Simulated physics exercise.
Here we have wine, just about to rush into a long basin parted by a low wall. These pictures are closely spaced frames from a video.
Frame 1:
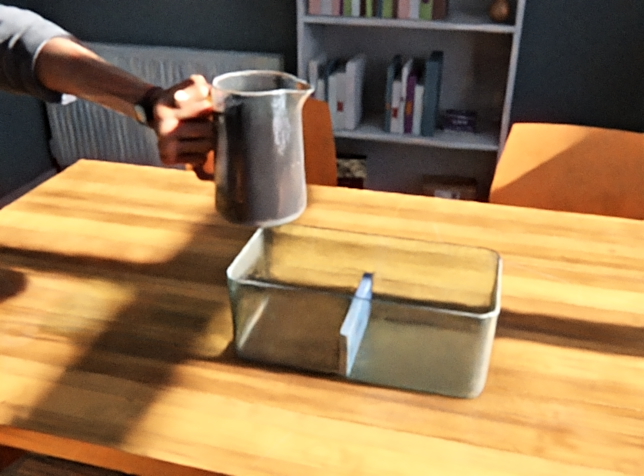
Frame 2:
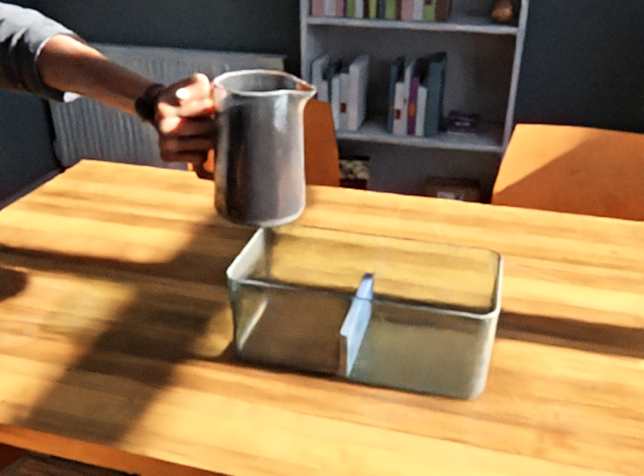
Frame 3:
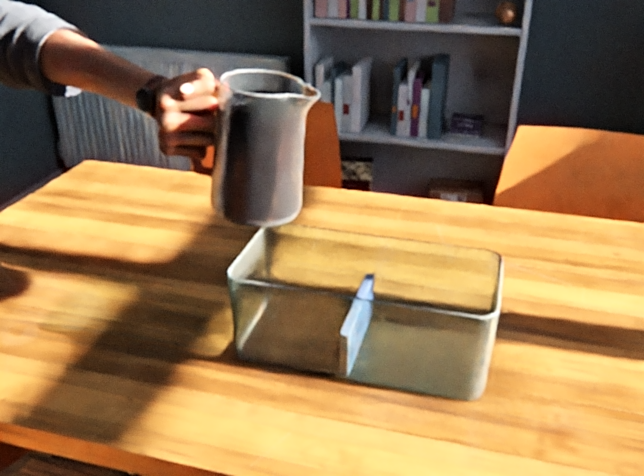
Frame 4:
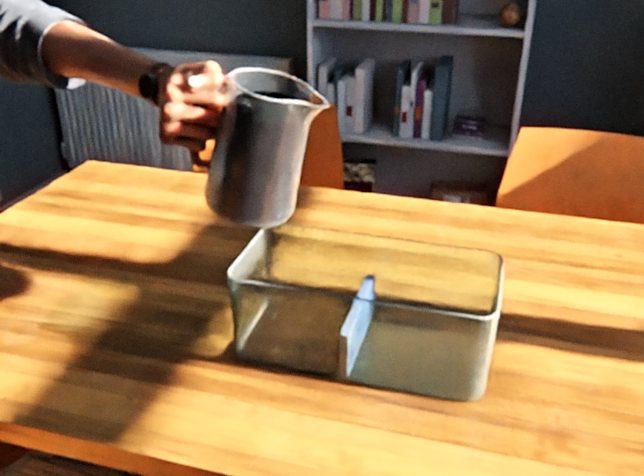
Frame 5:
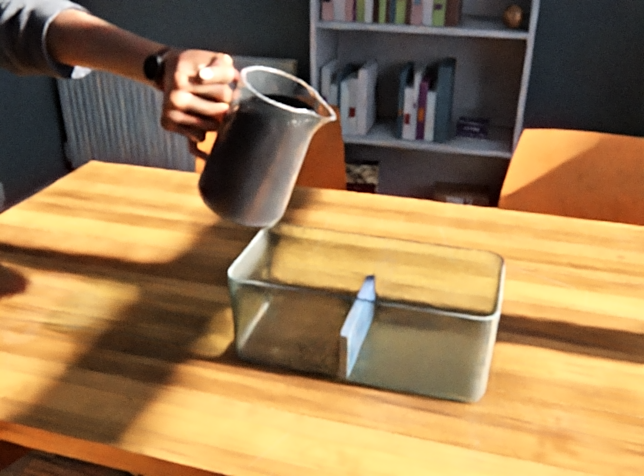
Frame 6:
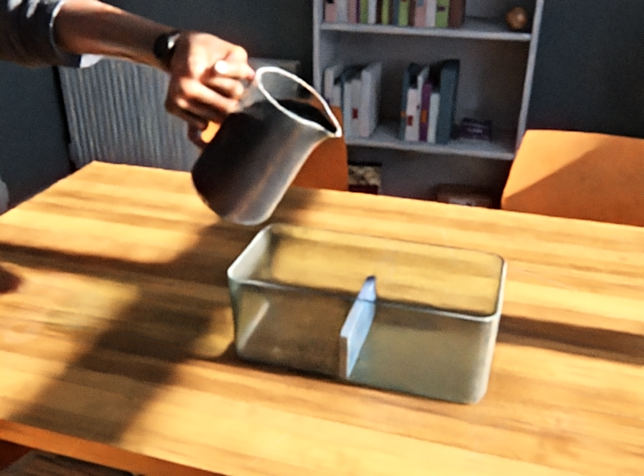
A hand held a pitcher of dark liquid above a divided glass basin on a sunlit wooden table, upright at first, then tilted it steadily to the right, its spout lowering toward the basin.
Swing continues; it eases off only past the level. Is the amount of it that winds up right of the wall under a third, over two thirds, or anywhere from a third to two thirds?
Most likely the right of the wall will hold upwards of two thirds.
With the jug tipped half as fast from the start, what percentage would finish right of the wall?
Somewhere near 80 percent.
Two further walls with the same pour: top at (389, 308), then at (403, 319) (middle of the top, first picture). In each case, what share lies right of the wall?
Note: Roughly 20 % in case one, 5 % in case two.
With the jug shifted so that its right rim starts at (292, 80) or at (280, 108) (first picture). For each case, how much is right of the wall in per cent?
First about 45, then 10 per cent.
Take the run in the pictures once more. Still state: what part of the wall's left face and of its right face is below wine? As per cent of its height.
The left comes to 20 % and the right to 60 %.
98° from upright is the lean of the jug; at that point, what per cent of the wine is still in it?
Some 70 per cent.
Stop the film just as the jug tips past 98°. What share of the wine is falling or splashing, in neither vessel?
Estimated at 15 per cent or so.
A moment on, the jug is tipped on its side and 71 per cent is still to pour, 0 is left of the wall and 12 right of it.
Next, the jug is tipped right over and 24 per cent is still to pour, 8 is left of the wall and 51 right of it.
Then the jug is tipped right over and 4 per cent is still to pour, 16 is left of the wall and 75 right of it.
Later the jug is tipped right over and 0 per cent is still to pour, 20 is left of the wall and 78 right of it.
Finally, 21 per cent lies left of the wall, 78 right of it and 2 outside.
